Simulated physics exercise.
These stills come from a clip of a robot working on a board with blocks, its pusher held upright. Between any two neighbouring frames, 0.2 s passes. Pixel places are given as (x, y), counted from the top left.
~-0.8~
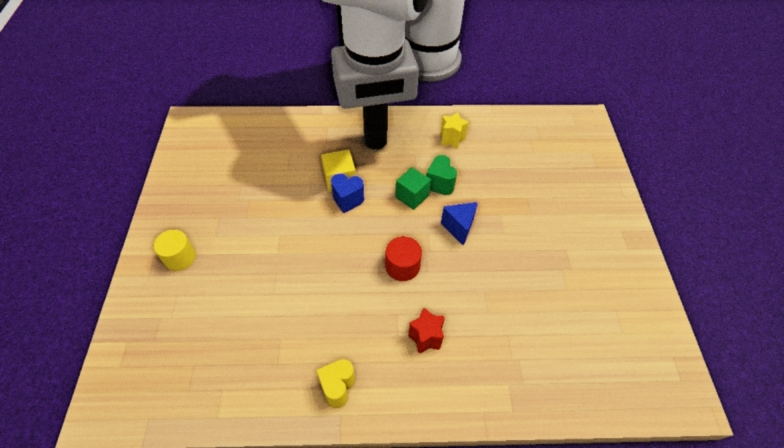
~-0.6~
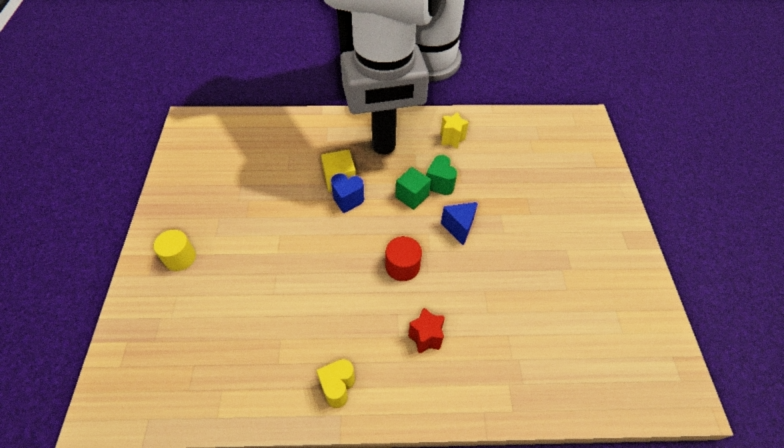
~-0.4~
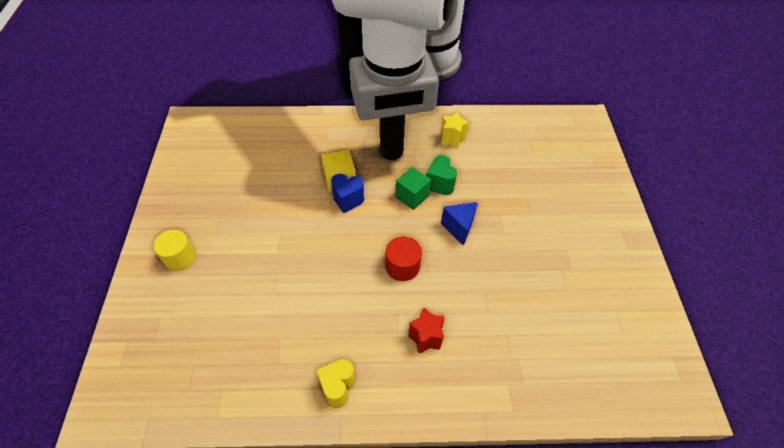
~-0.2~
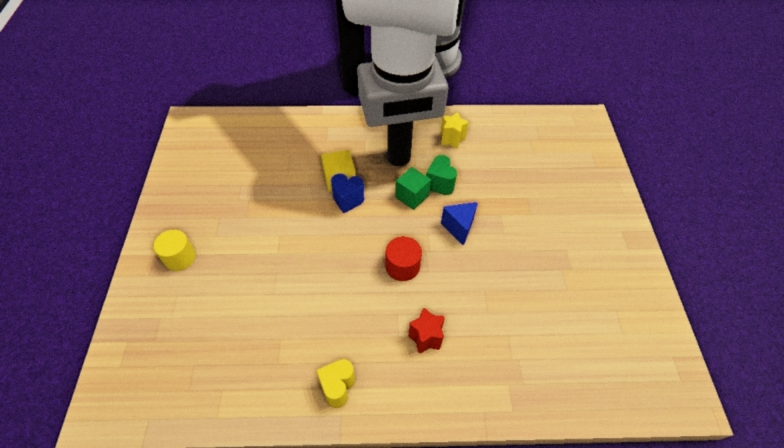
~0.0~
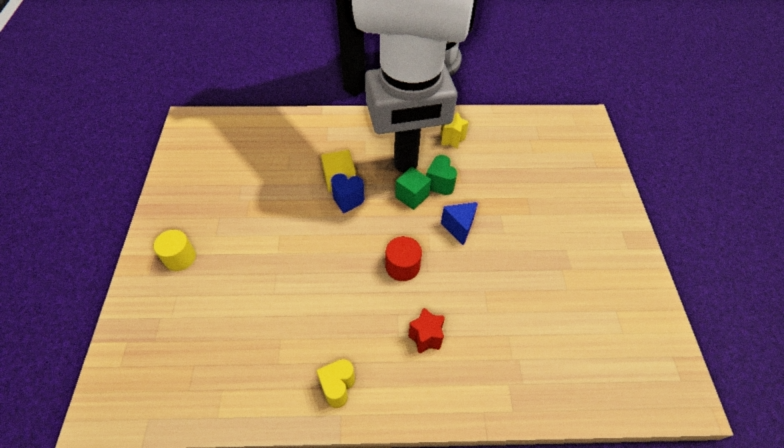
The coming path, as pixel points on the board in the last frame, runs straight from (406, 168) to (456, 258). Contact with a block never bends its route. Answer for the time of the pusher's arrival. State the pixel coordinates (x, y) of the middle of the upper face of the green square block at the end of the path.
Final place: (413, 215).
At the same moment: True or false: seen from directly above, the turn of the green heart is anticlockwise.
The claim holds.
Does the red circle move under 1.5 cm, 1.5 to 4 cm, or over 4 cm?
Distance: Below 1.5 cm.
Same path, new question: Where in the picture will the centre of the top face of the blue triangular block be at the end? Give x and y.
It should be at (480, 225) by then.
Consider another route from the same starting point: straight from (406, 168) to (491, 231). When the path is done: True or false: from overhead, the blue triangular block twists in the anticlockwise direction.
False - the claim does not hold.
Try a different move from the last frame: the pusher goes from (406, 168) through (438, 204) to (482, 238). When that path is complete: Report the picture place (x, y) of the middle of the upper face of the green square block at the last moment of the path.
Around pixel (419, 201).
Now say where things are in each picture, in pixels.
In the first picture, lower end of the pusher at (376, 141), tops of blocks, red circle at (404, 251), green square block at (414, 180), green heart at (442, 167), blue triangular block at (463, 213).
In the second picture, pusher at (384, 146), blocks as before.
In the third picture, pusher at (392, 151), blocks as before.
In the fourth picture, pusher at (399, 157), blocks as before.
In the fifth picture, pusher at (406, 164), red circle at (404, 251), green square block at (414, 180), green heart at (442, 167), blue triangular block at (463, 213).
What follows on the original path. One third of the way, pusher at (422, 192); green square block at (415, 201), turned 40° clockwise; green heart at (447, 171), turned 35° anticlockwise.
Two thirds of the way, pusher at (439, 222); green square block at (414, 215), turned 110° clockwise; green heart at (448, 171), turned 40° anticlockwise; blue triangular block at (471, 217), turned 30° anticlockwise.
At the end, pusher at (456, 255); red circle not moved; green square block at (413, 215), turned 115° clockwise; green heart at (448, 171), turned 40° anticlockwise; blue triangular block at (479, 224), turned 95° anticlockwise.
